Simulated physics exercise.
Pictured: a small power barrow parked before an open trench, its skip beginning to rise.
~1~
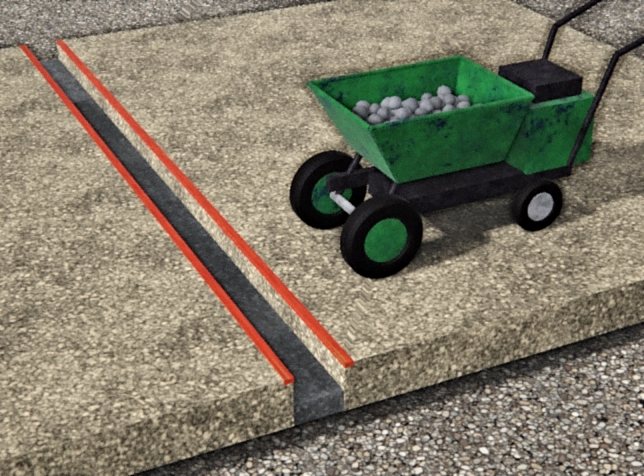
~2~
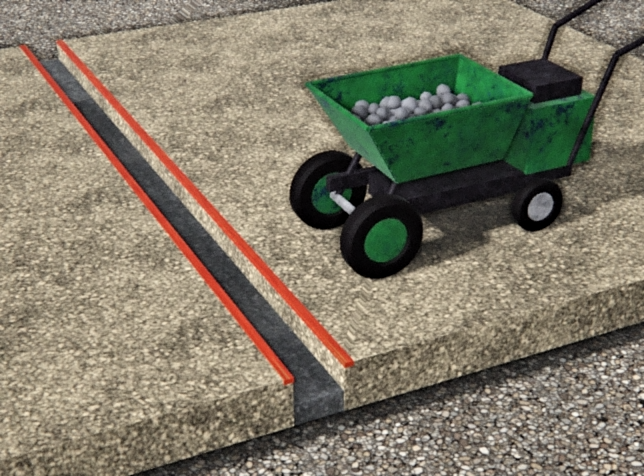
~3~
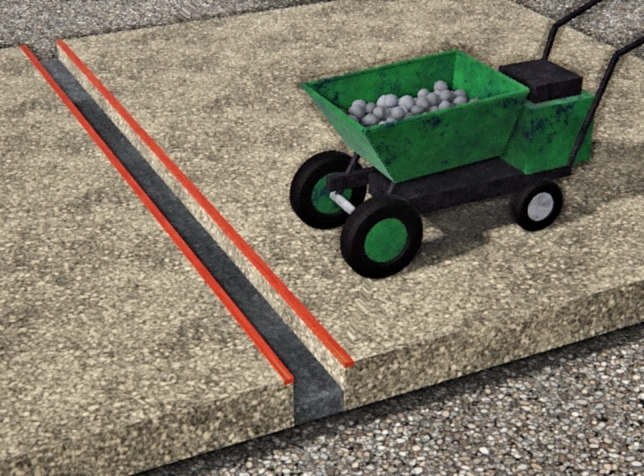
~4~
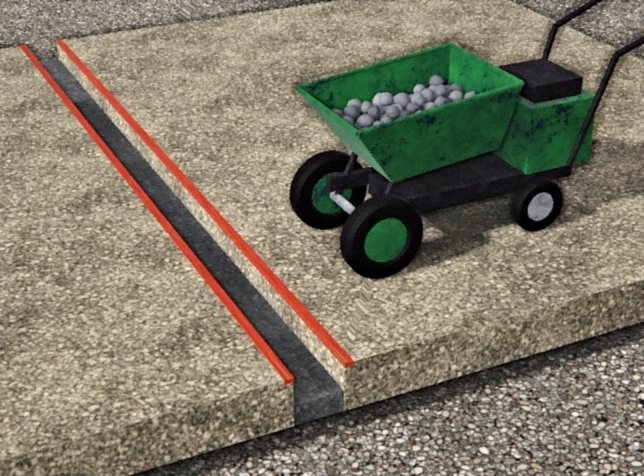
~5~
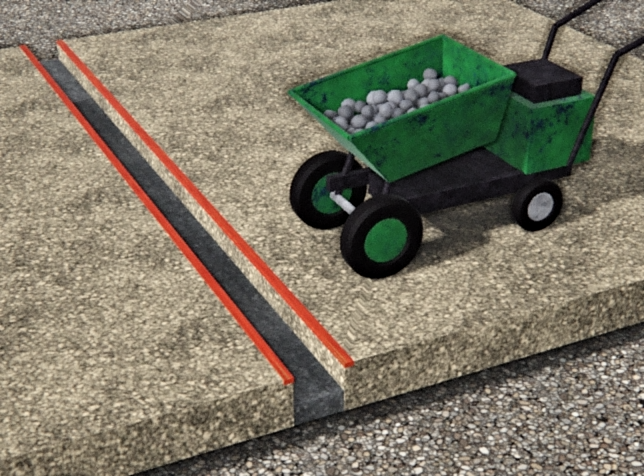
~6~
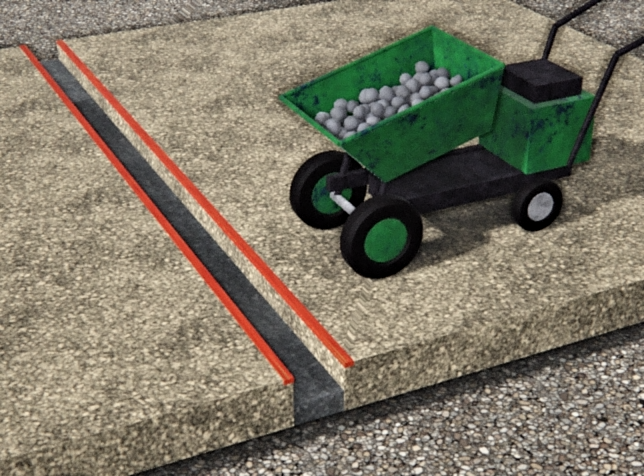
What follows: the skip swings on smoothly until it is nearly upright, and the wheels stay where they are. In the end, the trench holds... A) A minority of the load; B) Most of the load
Answer: A.
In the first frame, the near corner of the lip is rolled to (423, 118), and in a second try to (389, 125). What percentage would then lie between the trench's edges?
It works out to 70 per cent in the first case and 60 per cent in the second.
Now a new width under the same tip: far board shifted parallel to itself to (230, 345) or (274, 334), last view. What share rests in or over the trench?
The first try gives 70 percent, then the second gives 20 percent.
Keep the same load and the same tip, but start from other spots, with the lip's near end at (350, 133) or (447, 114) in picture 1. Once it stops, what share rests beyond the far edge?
About 90 percent the first time, about 0 percent the second.
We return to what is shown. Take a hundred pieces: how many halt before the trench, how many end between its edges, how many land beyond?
In per cent, short 0, between 35 and beyond 65.
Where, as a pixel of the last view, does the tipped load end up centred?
Around (192, 280).
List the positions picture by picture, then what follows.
The first picture shows lip of the skip near (370, 129), level; top of the load near (413, 121), round cobbles; first edge of the trench near (314, 323); far edge near (256, 338), the trench under half as wide as the skip, and about half as deep as wide.
The second picture shows lip of the skip near (368, 129), level; top of the load near (412, 121).
The third picture shows lip of the skip near (364, 131), tipped barely; top of the load near (418, 112).
The fourth picture shows lip of the skip near (358, 134), tipped a little; top of the load near (441, 103).
The fifth picture shows lip of the skip near (349, 138), tipped a little; top of the load near (439, 99).
The sixth picture shows lip of the skip near (340, 144), tipped clearly; top of the load near (432, 93); first edge of the trench near (314, 323); far edge near (256, 338).
Shortly afterwards, skip tipped steeply; the whole lot in the skip.
Next, skip tipped steeply; all but a few in the skip; only a few in or heaped over the trench; only a few beyond it; only a few falling.
Some moments later, skip tipped right over; near a quarter in the skip; near a quarter in or heaped over the trench; near half beyond it; only a few falling.
In the end, skip tipped right over; near a third in or heaped over the trench; near two thirds beyond it.
